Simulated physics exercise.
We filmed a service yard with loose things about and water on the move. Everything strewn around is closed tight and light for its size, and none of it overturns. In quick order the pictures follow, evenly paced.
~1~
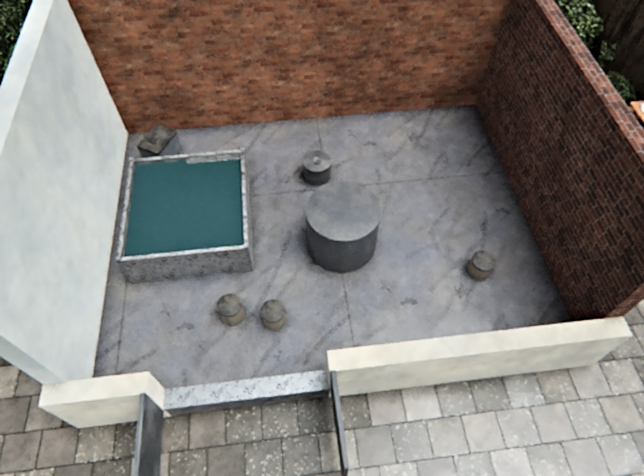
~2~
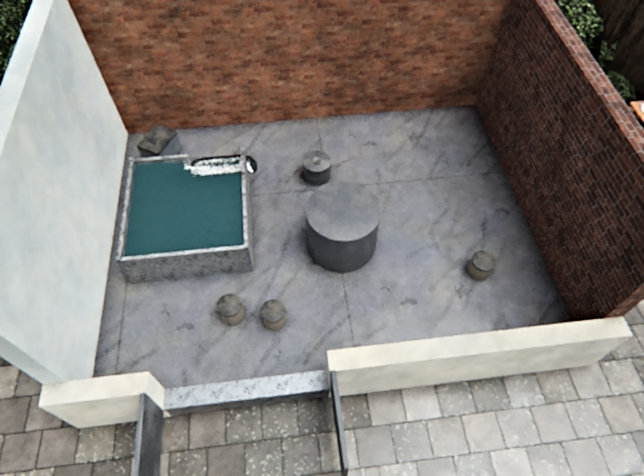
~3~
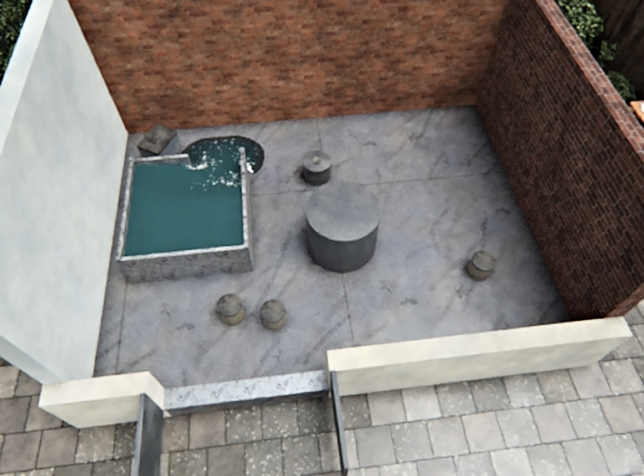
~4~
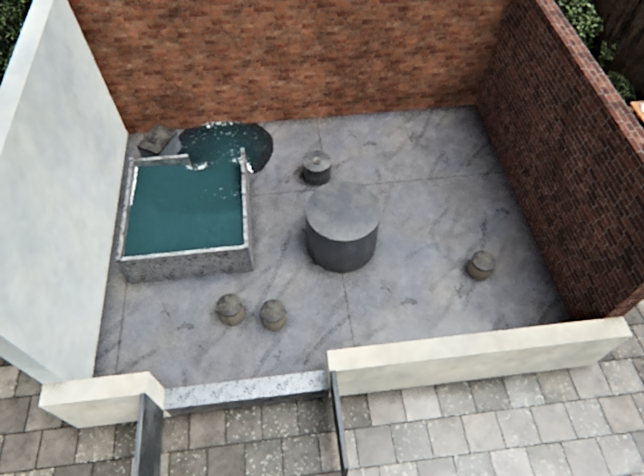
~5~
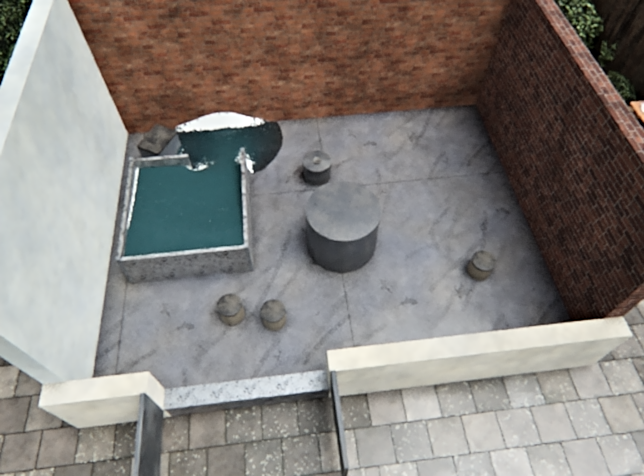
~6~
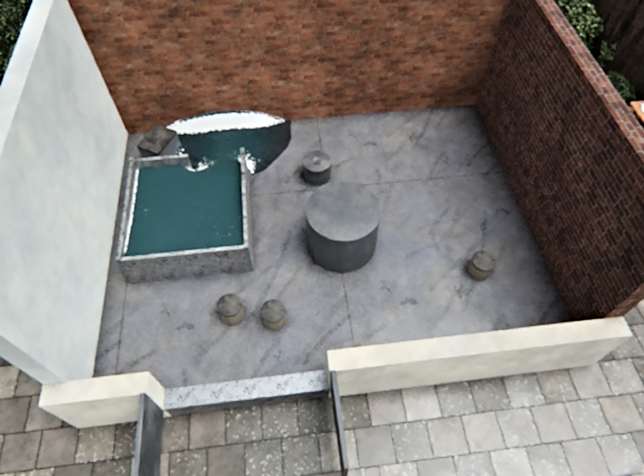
A raised tank of green water in a walled yard spilled over its back right corner, and the water spread across the paving to the brick wall, while the round objects stayed still.
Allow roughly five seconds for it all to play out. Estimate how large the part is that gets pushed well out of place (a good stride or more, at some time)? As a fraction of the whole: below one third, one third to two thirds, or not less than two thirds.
The fraction is below one third.
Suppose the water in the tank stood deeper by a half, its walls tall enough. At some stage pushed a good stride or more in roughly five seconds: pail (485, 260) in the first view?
Note - that object: Displaced that much.
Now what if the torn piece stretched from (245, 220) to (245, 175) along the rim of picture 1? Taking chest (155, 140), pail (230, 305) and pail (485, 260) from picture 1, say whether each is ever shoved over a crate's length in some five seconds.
First below the mark, then below the mark, then below the mark.
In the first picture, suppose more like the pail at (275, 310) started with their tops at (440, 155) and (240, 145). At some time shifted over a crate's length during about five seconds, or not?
Item by item: Driven off; driven off.
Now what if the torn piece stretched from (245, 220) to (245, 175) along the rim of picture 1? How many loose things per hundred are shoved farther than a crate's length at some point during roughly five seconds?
I'd say near 40 %.
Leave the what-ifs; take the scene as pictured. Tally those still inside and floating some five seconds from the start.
That number is 1.
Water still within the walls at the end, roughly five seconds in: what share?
Around 100 in a hundred.
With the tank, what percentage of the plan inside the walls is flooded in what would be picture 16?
My guess is around 40 per cent.
A moment on, 0 of 5 are well off their spots; 0 afloat.
Next, 0 of 5 are well off their spots; 1 afloat.
Later, 1 of 5 are well off their spots; 1 afloat.
In the end, 0 of 5 are well off their spots, and 1 have been at some point; 1 afloat.
